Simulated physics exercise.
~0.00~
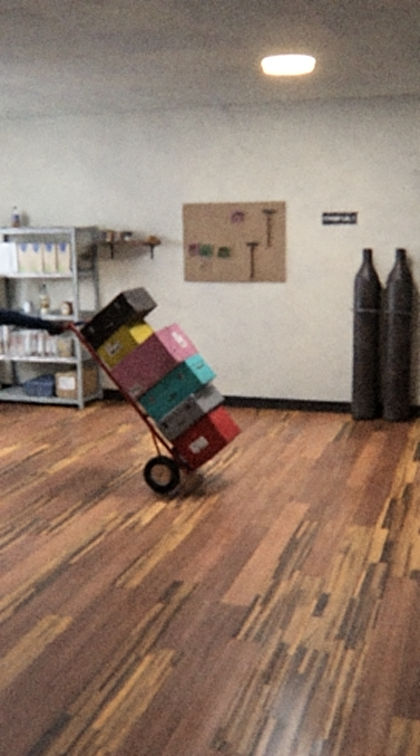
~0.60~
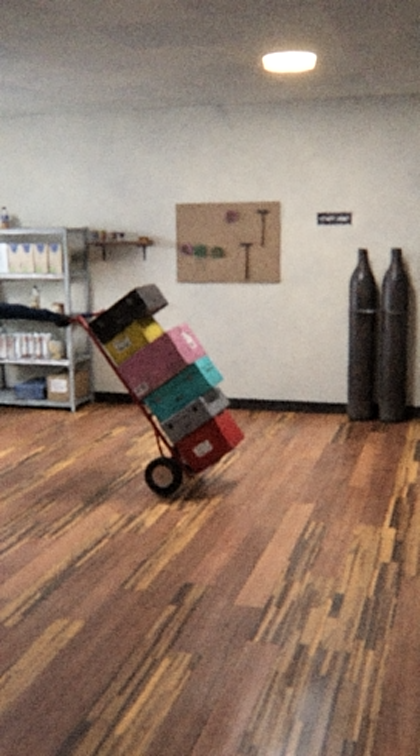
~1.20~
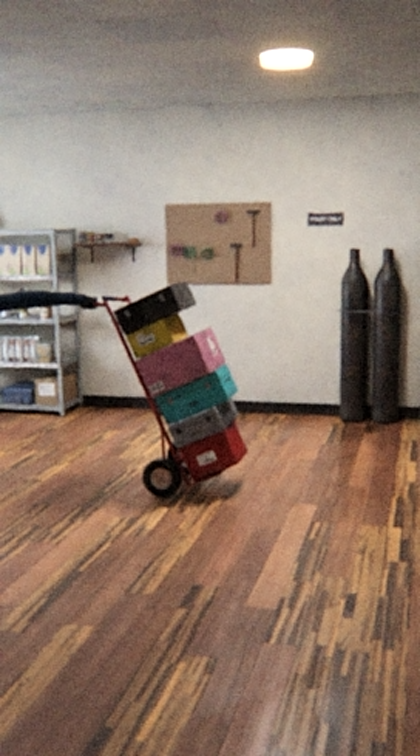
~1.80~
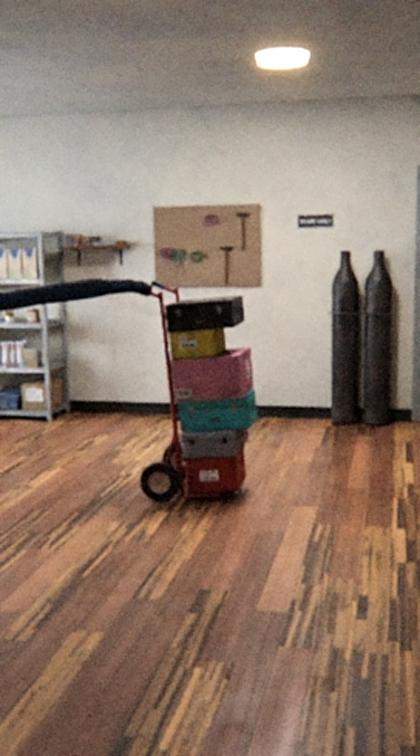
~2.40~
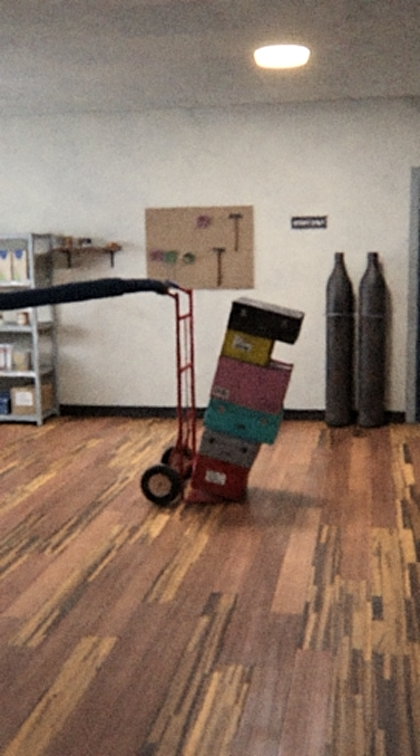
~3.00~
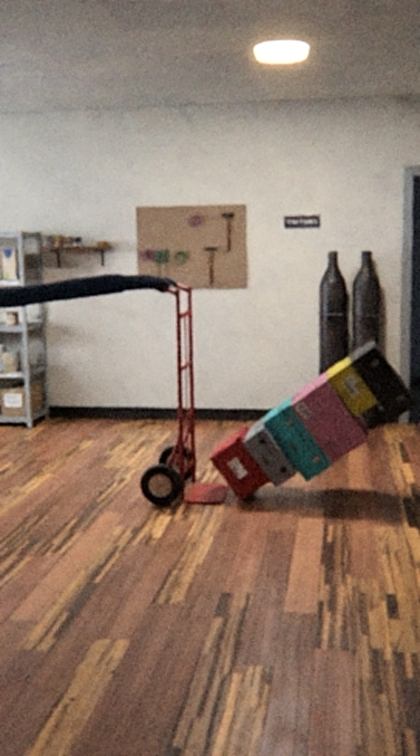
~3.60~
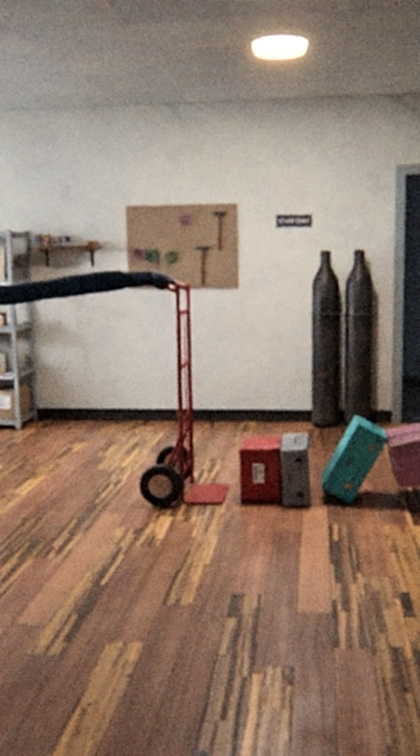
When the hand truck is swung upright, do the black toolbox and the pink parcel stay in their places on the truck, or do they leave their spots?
Both leave their spots. The black toolbox and the pink parcel tip forward with the stack and fall away to the right of the upright truck.
